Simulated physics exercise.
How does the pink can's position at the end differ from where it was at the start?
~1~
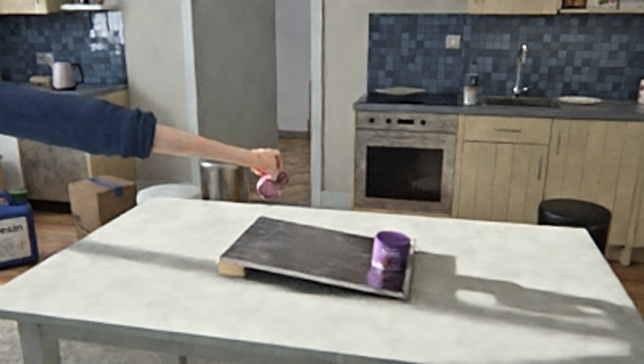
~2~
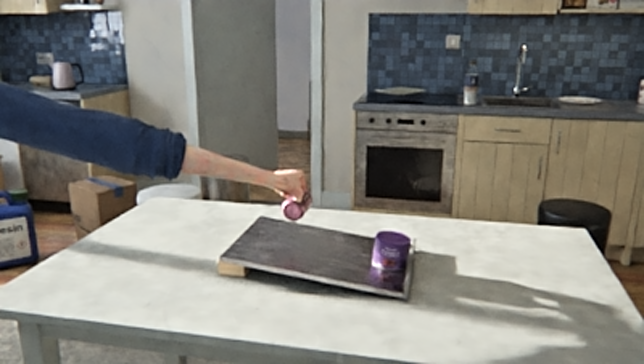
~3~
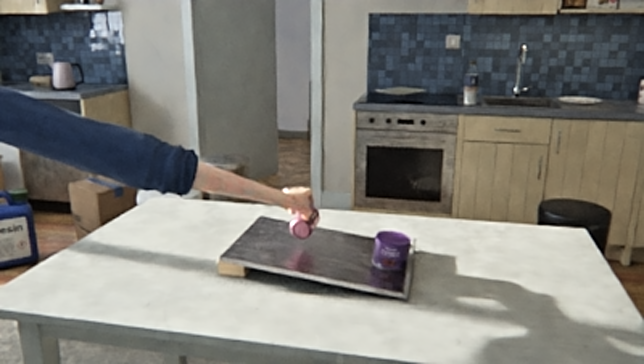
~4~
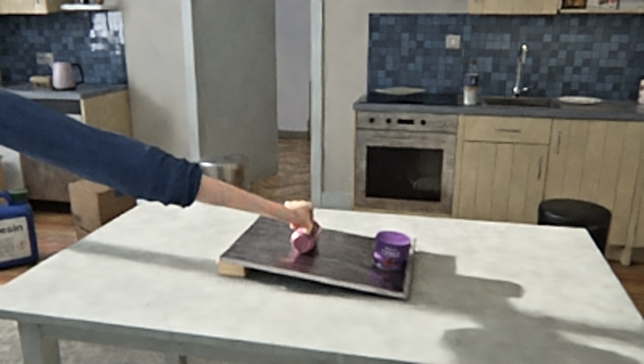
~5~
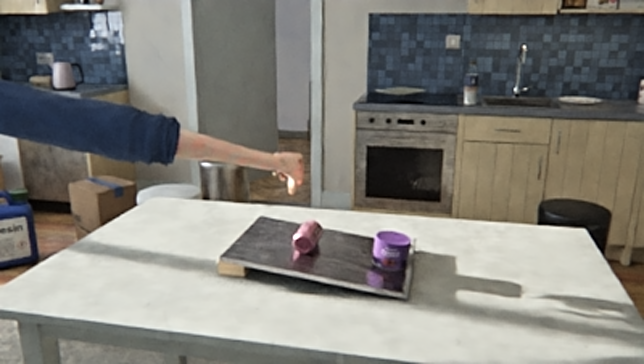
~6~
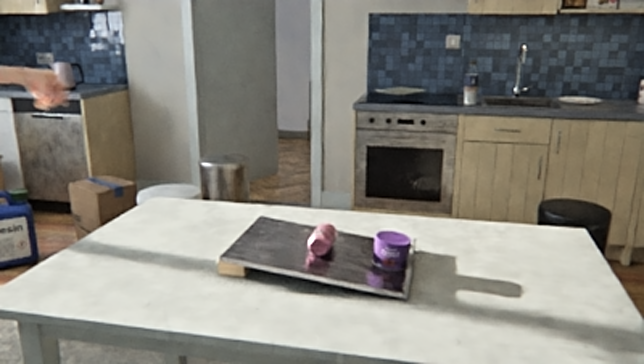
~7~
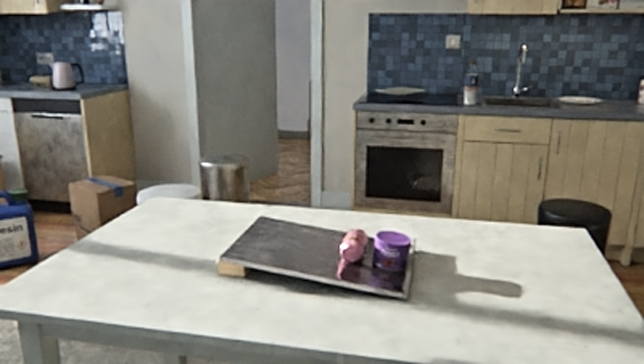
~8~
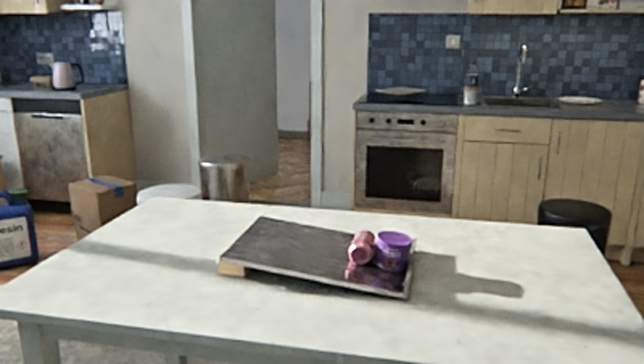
At the start the pink can is held in a hand above the table, left of the purple tub. At the end it lies on its side on the sloping board, right up beside the tub.
